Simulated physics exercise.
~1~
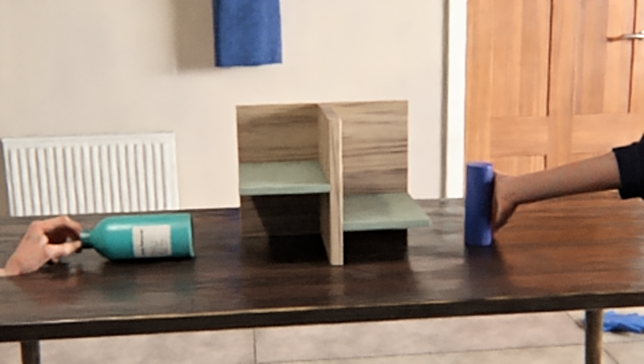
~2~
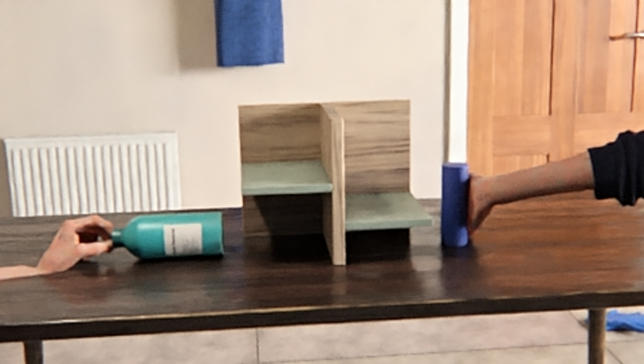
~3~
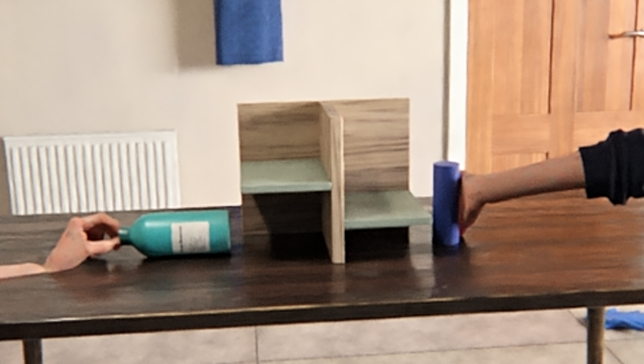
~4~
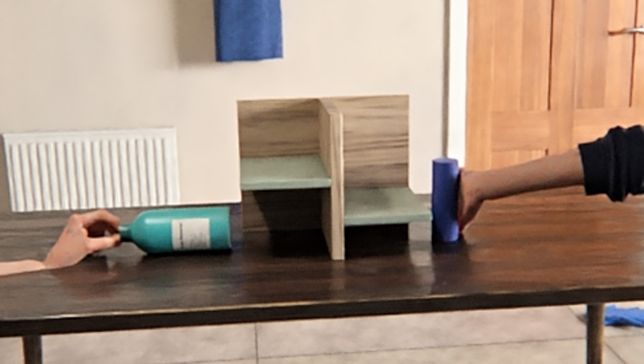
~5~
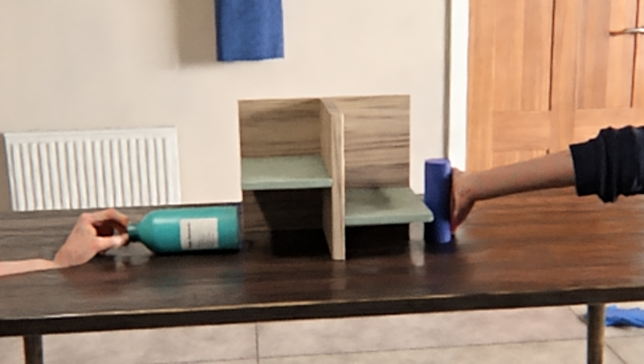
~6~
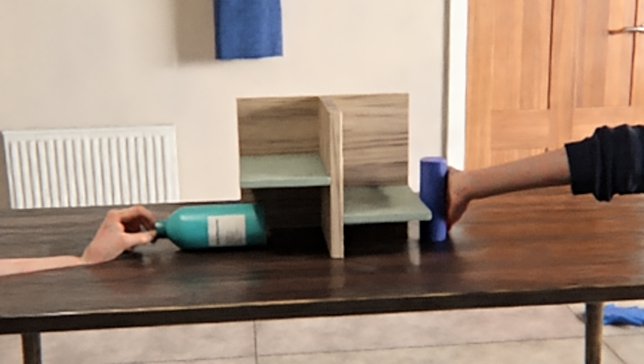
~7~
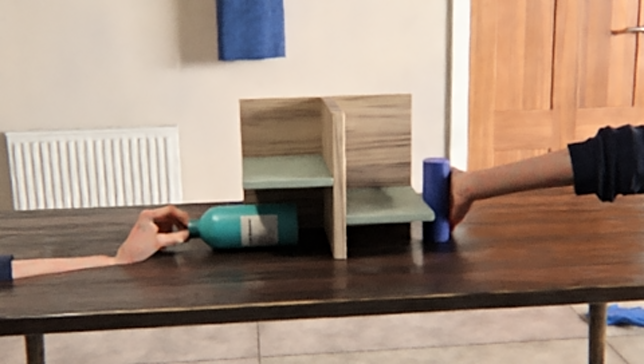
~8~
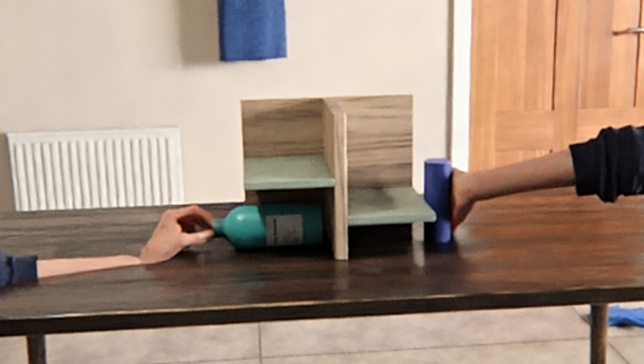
A turquoise bottle lying on its side is pushed right by a hand across a dark table and slides under the left shelf of a wooden unit, while another hand moves an upright blue candle left until it stops against the edge of the lower right shelf.
